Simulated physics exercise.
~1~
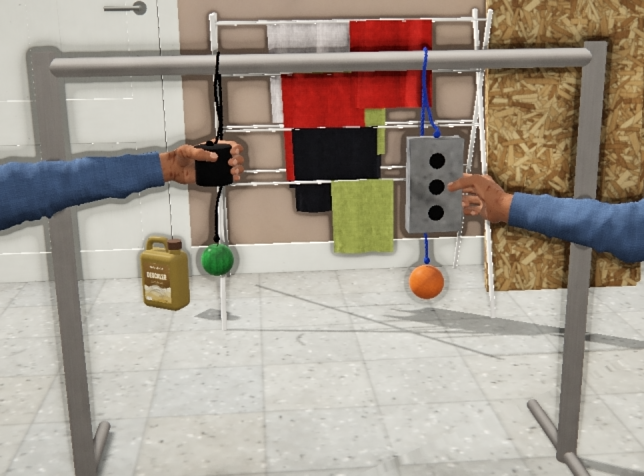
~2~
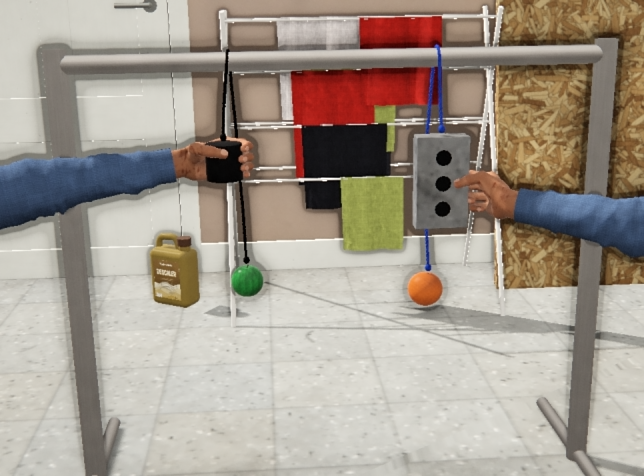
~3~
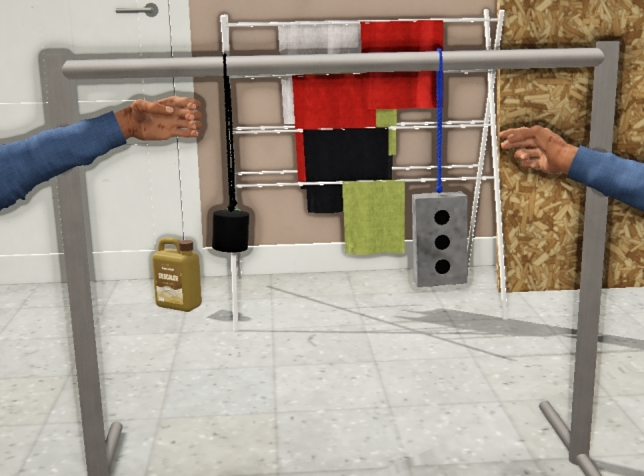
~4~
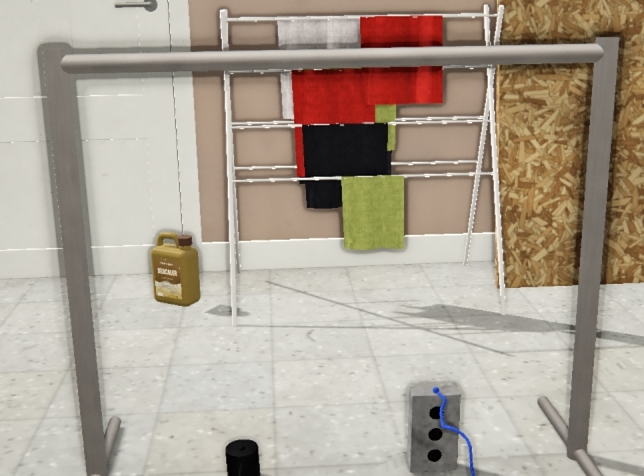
A black cylinder and a grey block with dark holes hang from a grey rail on black and blue laces, seen from the front in a tiled room with a clothes rack behind. A hand holds the cylinder at left while another touches the block at right, with a small green ball and an orange one below them. The green ball shifts slightly right and down. Both hands let go and draw back, and the cylinder and block drop as the balls go out of sight. Both end on the floor beneath the bare rail, the blue lace draped over the block.
